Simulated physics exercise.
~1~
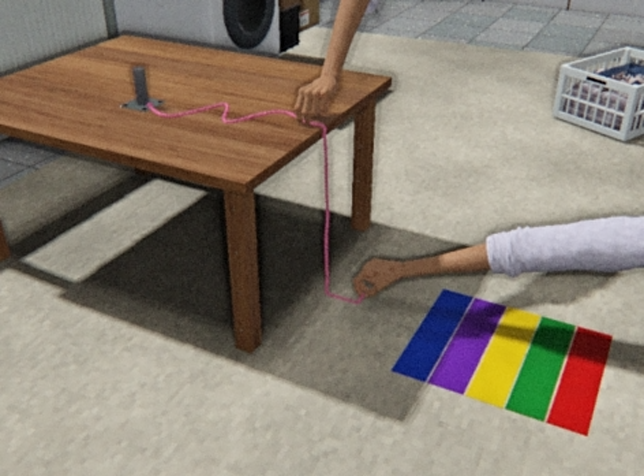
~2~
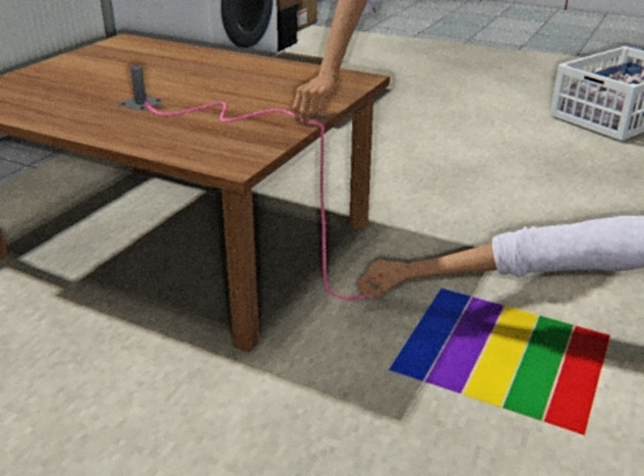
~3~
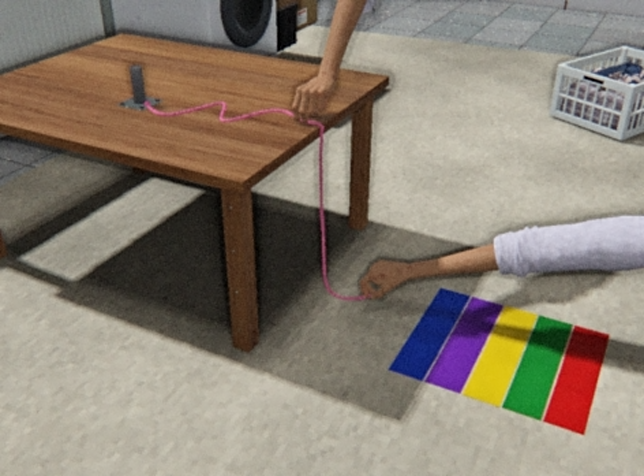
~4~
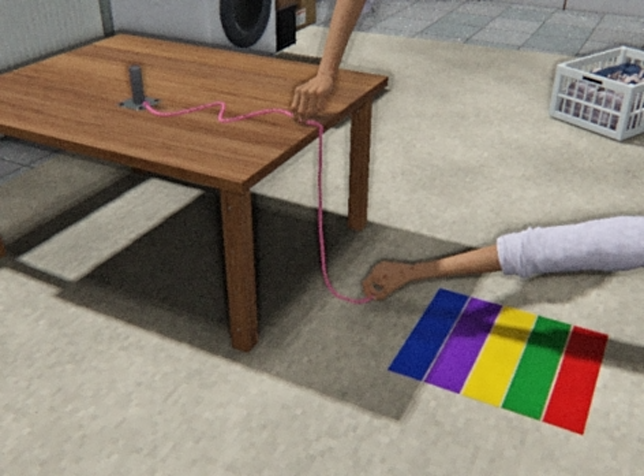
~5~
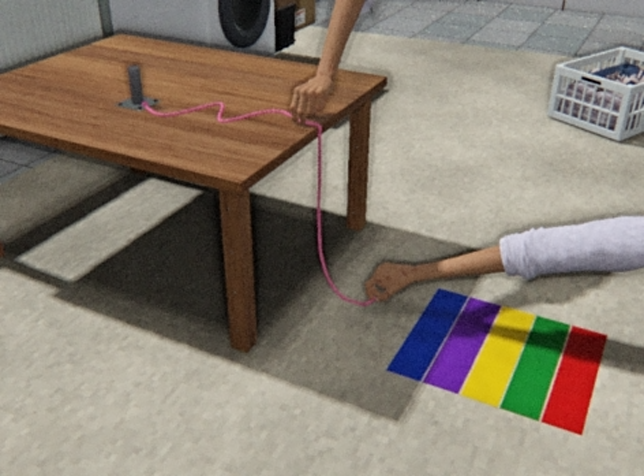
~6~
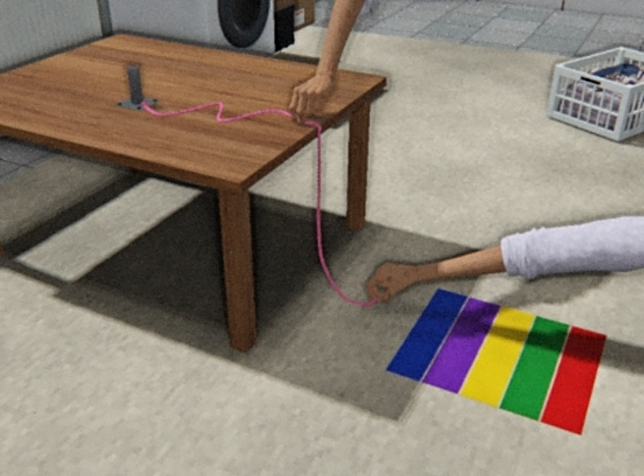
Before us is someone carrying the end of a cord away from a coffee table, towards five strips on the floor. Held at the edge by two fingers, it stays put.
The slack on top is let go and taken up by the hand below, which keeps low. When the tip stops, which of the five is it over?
The red one.
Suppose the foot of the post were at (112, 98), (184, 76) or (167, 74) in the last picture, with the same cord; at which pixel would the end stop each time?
Approximate pixels in order: (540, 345), (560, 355), (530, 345).
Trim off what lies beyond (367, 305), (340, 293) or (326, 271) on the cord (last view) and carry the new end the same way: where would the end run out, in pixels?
Well, that gives around (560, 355) the first time, (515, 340) the next and (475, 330) the last.
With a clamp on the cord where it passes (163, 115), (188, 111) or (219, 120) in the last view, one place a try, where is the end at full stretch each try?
(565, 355), (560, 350), (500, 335).
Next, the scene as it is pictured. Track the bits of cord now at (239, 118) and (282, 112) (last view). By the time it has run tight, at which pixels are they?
They finish close to (304, 126) and close to (344, 153).
A little later, end near (519, 340); over yellow.
Next, end near (557, 352); over green.
When it is tight, end near (582, 359); over red. The red one.
